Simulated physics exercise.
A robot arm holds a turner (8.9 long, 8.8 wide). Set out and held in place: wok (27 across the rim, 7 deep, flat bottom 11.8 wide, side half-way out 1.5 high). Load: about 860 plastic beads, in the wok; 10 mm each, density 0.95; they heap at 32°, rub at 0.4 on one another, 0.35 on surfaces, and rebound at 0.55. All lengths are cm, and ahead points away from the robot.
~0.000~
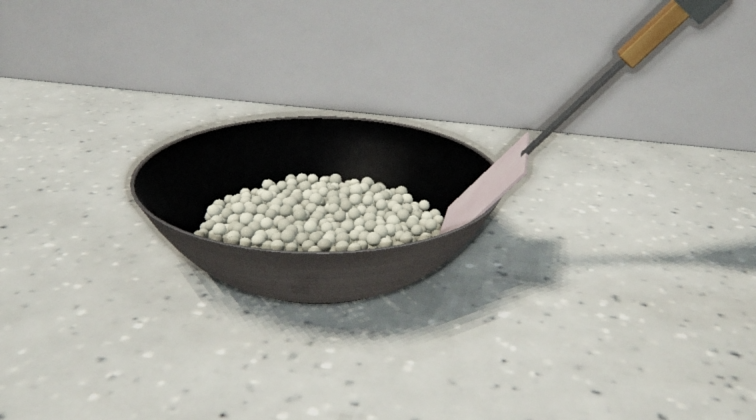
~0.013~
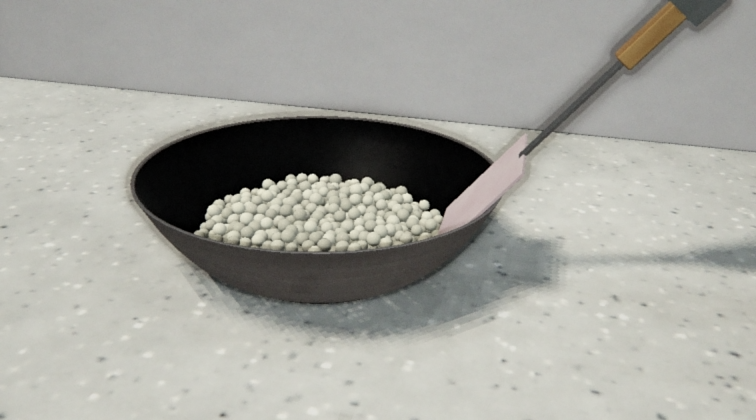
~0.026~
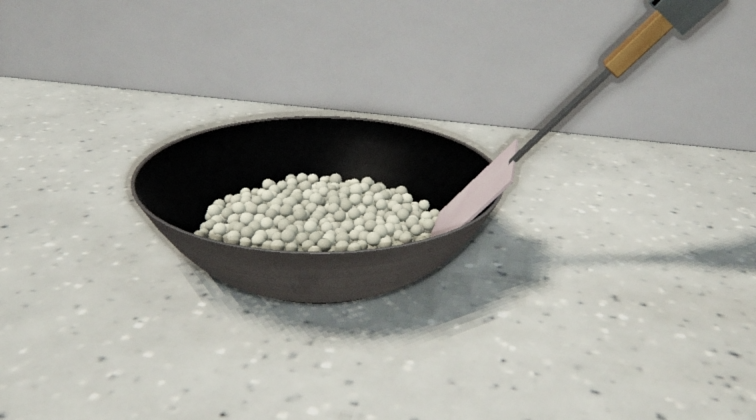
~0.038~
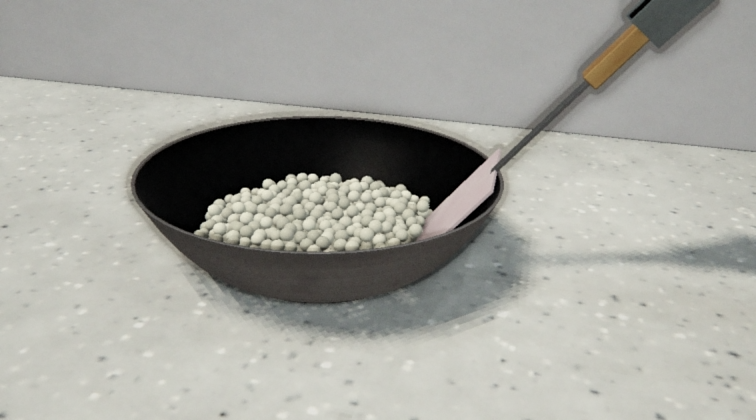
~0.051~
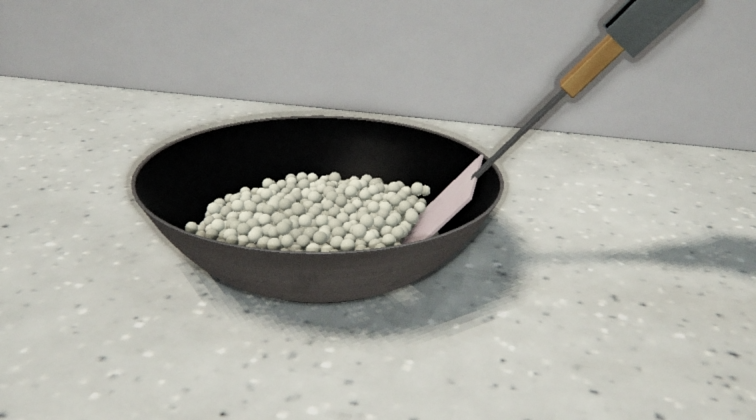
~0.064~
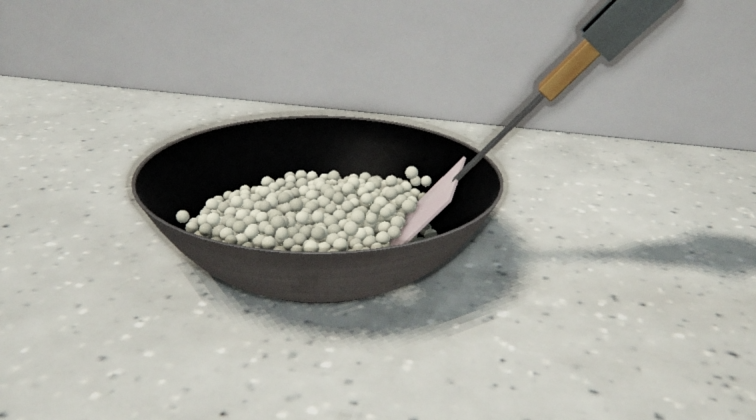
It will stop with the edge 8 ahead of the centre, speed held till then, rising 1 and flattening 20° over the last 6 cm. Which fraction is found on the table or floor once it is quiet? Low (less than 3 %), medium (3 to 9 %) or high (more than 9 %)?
A high share, more than 9 %, ends on the table or floor.
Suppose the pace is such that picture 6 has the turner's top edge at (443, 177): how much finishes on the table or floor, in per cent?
Some 25 per cent.
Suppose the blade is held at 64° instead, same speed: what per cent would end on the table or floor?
It would be near 20 per cent.
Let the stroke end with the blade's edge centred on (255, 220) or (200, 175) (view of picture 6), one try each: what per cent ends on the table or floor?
About 0 and 45 per cent.
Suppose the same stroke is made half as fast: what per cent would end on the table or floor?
Then about 0 per cent.
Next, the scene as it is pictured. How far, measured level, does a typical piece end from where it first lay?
About 6 cm.
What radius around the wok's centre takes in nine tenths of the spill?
Roughly 35 cm.
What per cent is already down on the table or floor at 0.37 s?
Some 5 per cent.
By 0.11 s, sloping 52°, highest piece 10 above the table; 859 in the wok.
By 0.15 s, sloping 46°, highest piece 11 above the table; 859 in the wok.
By 0.37 s, sloping 32°, highest piece 11 above the table; 714 in the wok, 47 on the table or floor, 98 on the blade or in flight.
By 1.42 s, sloping 32°, highest piece 7 above the table; 713 in the wok, 146 on the table or floor.
Final count, 713 in the wok, 146 on the table or floor. That is 17 % on the table or floor.
